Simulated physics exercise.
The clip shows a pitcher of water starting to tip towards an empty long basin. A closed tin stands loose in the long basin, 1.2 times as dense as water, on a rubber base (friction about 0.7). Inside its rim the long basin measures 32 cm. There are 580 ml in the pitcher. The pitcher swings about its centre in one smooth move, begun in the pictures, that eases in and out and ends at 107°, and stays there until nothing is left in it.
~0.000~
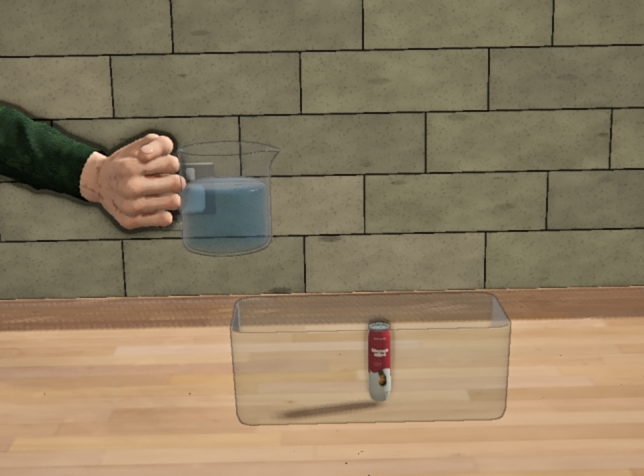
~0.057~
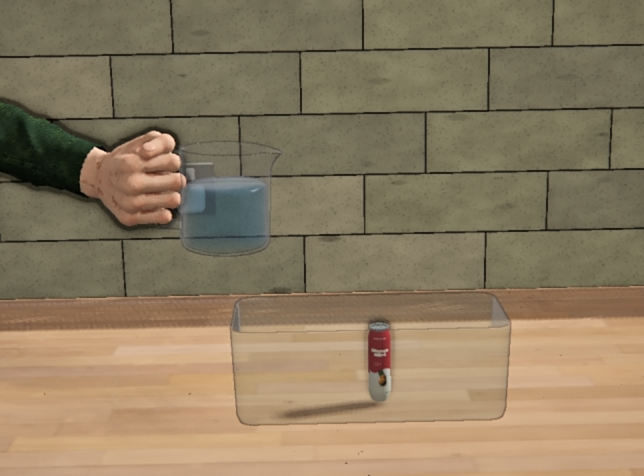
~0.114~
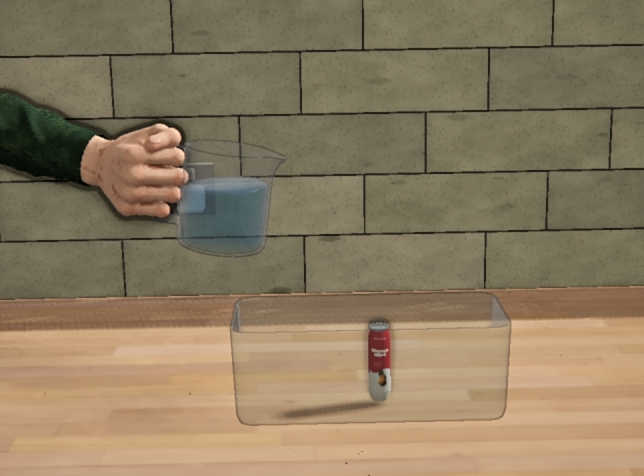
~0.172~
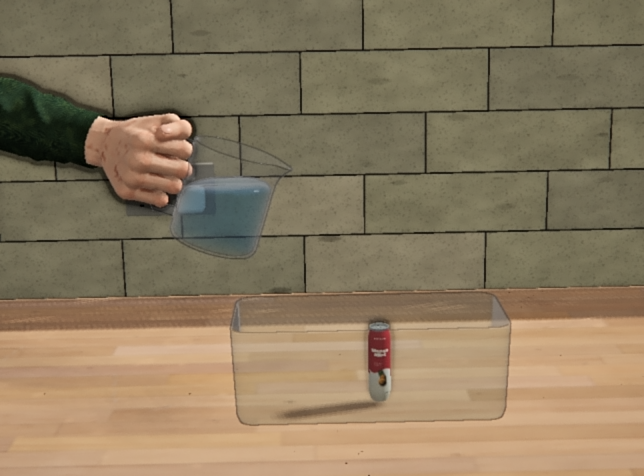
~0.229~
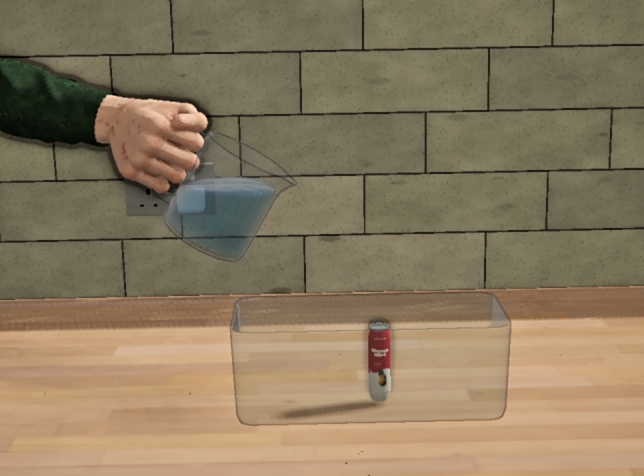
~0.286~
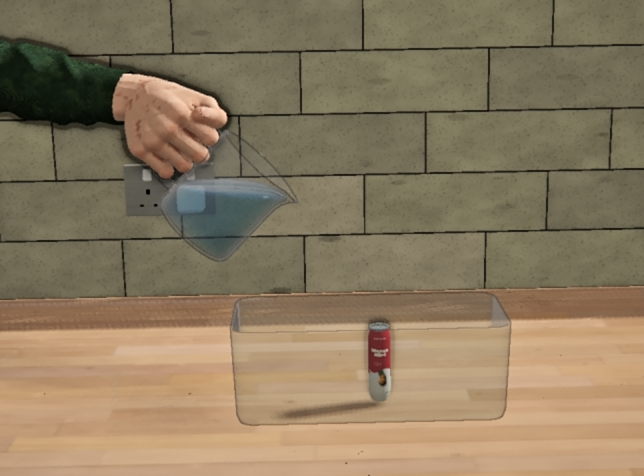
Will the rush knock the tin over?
The tin remains upright.
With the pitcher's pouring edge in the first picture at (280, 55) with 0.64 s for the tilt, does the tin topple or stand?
Then it goes over.
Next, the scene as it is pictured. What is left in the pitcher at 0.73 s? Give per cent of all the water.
Near 16 in a hundred.
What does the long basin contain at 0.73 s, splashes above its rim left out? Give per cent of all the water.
Near 70 in a hundred.
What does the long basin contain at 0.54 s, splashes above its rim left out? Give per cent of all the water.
Some 12 per cent.
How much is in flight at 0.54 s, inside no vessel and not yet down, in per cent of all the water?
Some 30 per cent.
After 0.54 s the tilt is 101° and 59 per cent is still to pour; the tin stands where it began.
After 0.73 s the tilt is 107° and 16 per cent is still to pour; the tin stands where it began.
After 0.93 s the tilt is 107° and 3 per cent is still to pour; the tin stands where it began.
After 1.14 s the tilt is 107° and 0 per cent is still to pour; the tin stands where it began.
In the end the tin stands where it began.
